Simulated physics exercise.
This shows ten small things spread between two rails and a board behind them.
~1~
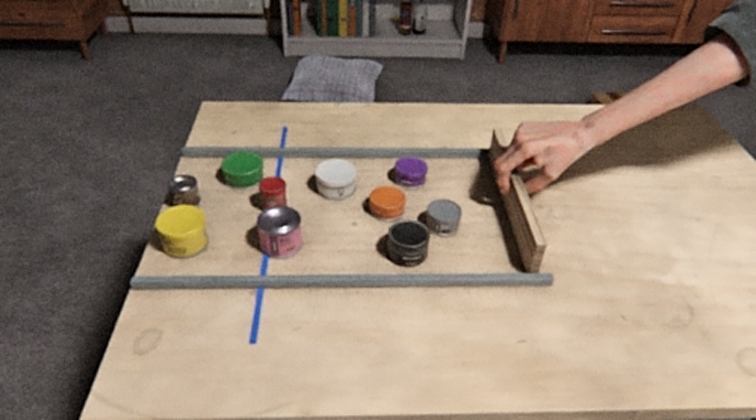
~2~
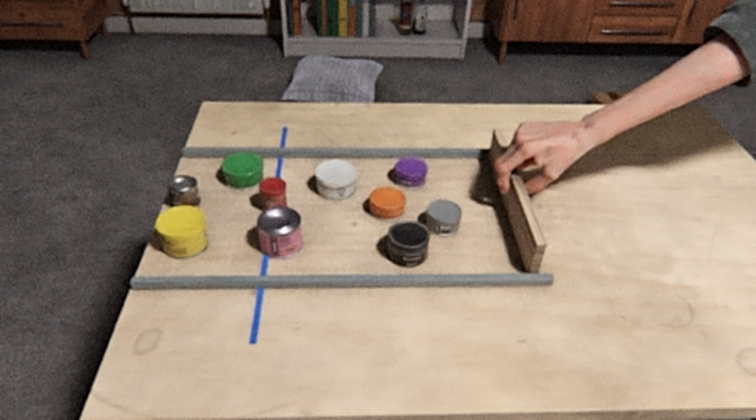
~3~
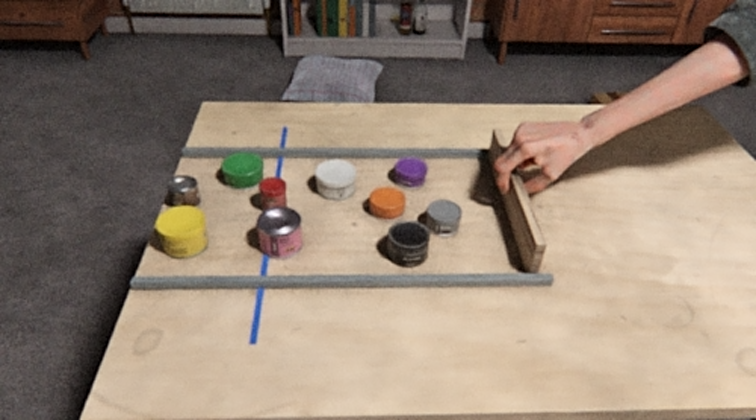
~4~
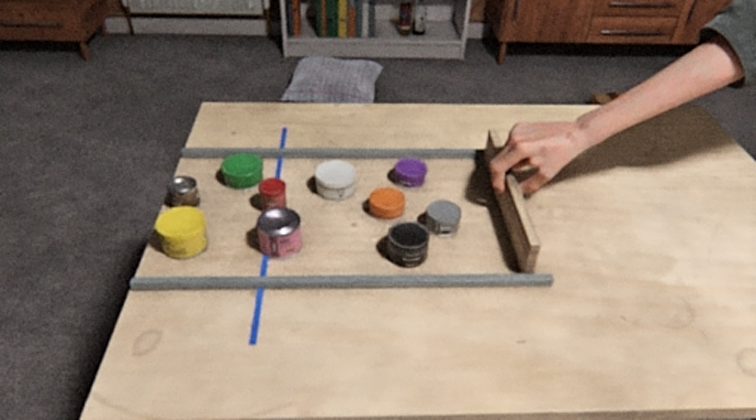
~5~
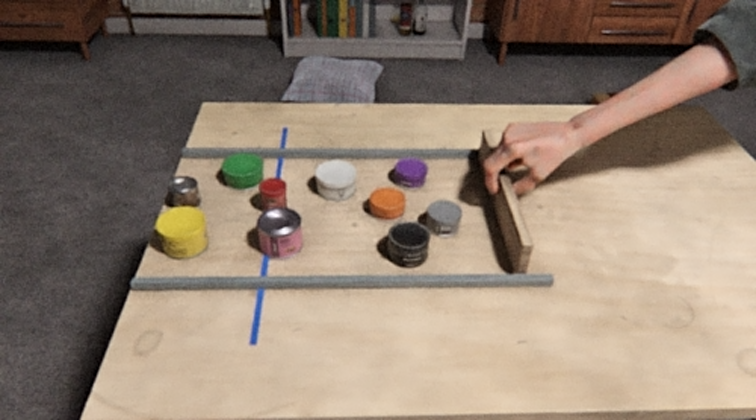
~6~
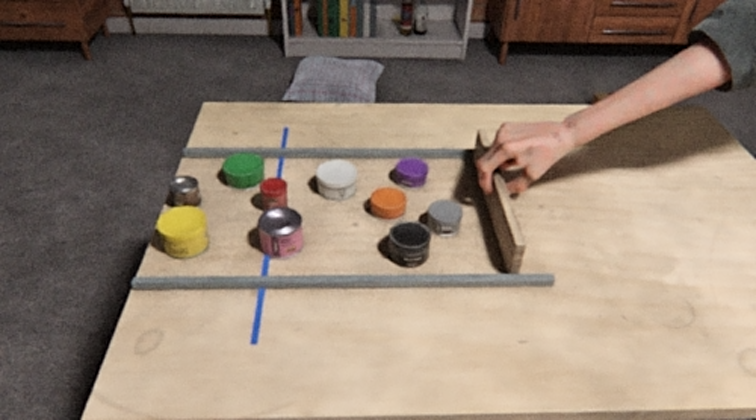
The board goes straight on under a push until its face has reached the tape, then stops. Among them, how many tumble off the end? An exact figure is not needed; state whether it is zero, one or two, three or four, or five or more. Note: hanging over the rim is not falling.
The count that drops over the edge is nil.
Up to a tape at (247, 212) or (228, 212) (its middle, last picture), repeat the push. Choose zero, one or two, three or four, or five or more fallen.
At each place: 1 or 2 and one to two.
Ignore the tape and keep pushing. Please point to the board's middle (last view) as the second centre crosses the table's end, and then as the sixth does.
The middle is at about (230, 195), later at about (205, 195).
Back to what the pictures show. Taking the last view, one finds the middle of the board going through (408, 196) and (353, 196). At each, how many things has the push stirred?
Counting first: 4, next 5.
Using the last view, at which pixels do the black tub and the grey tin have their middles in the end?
For the black tub it's (245, 247), and for the grey tin it's (253, 223).
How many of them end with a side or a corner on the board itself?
The answer is 4.
Early on, none off yet; brown tin at rest near (186, 194); yellow tin at rest near (184, 233); green tin at rest near (244, 172).
A while later, none off yet; brown tin at rest near (186, 194); yellow tin at rest near (184, 233); green tin moving near (238, 170).
Finally, the number that fall off is zero.
